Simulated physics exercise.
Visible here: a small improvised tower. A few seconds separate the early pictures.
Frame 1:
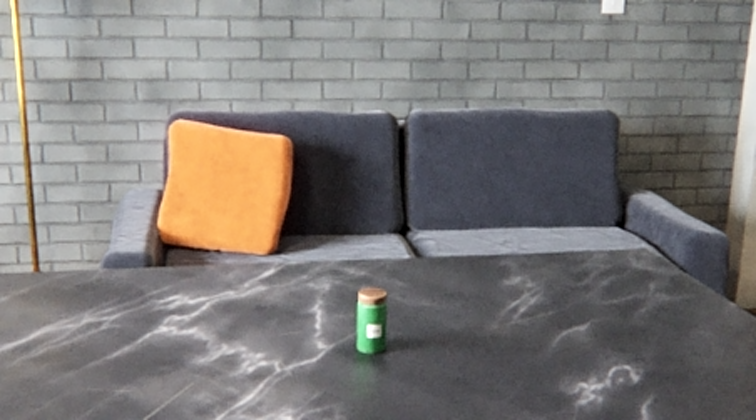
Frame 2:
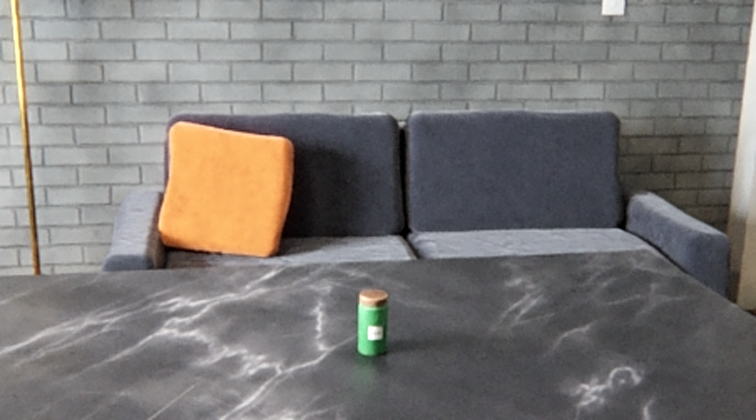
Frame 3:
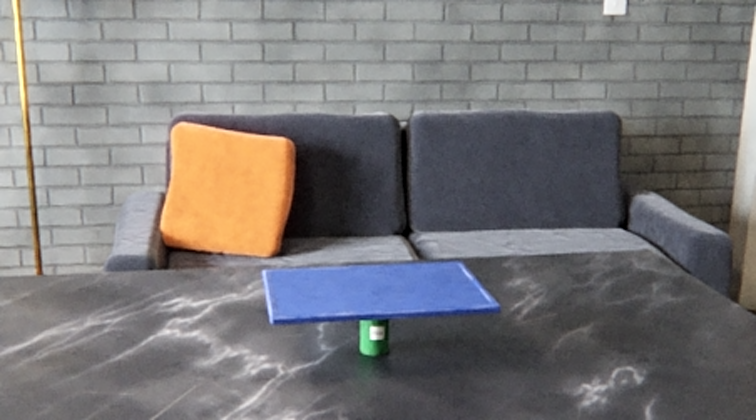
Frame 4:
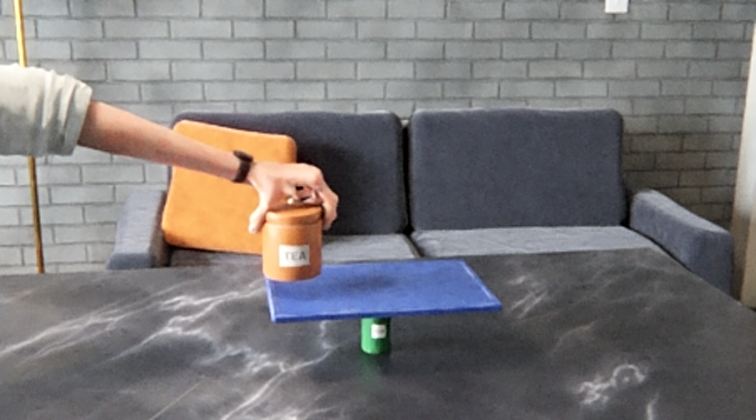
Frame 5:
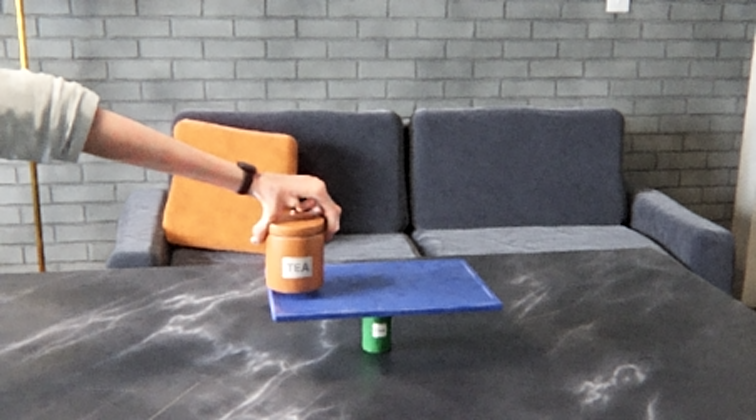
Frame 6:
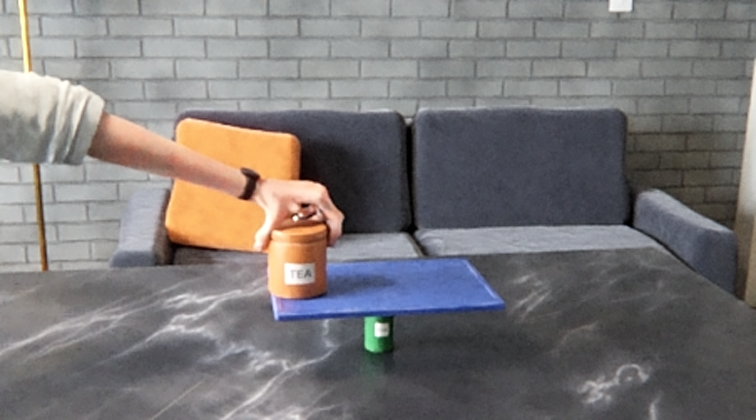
The clip opens on a small green shaker with a cork-coloured top standing on a dark marbled table before a sofa. A flat blue board then appears balanced across it, and a hand reaches in from the left, lowers an orange jar labelled tea onto the board's left end, and keeps hold of it.
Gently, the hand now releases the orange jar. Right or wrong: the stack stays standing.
Wrong, it topples.
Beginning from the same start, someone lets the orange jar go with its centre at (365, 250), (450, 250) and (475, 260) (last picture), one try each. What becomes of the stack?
The stack remains standing the first time, tumbles down the second time, and tumbles down the third time.
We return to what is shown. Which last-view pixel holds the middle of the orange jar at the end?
About (210, 329).
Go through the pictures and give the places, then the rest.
In the first frame, the last thing is not in view yet; green shaker (372, 320).
In the second frame, the last thing is not in view yet; green shaker (373, 322).
In the third frame, the last thing is not in view yet; green shaker (375, 322).
In the fourth frame, still above its spot; orange jar (292, 240); green shaker (377, 320).
In the fifth frame, still above its spot; orange jar (295, 252); green shaker (377, 320).
In the sixth frame, set down, still held; orange jar (298, 258); green shaker (380, 319).
Then, 0.30 s on from there, orange jar now fallen; blue lid turned 31° from how it was put.
Then, 0.50 s on from there, blue lid turned 35° from how it was put.
Then, 0.70 s on from there, blue lid turned 28° from how it was put.
In the end, fallen, orange jar; moved from the start, blue lid; green shaker unmoved. At the end, from the last picture's camera, orange jar near (210, 328). The stack comes apart.
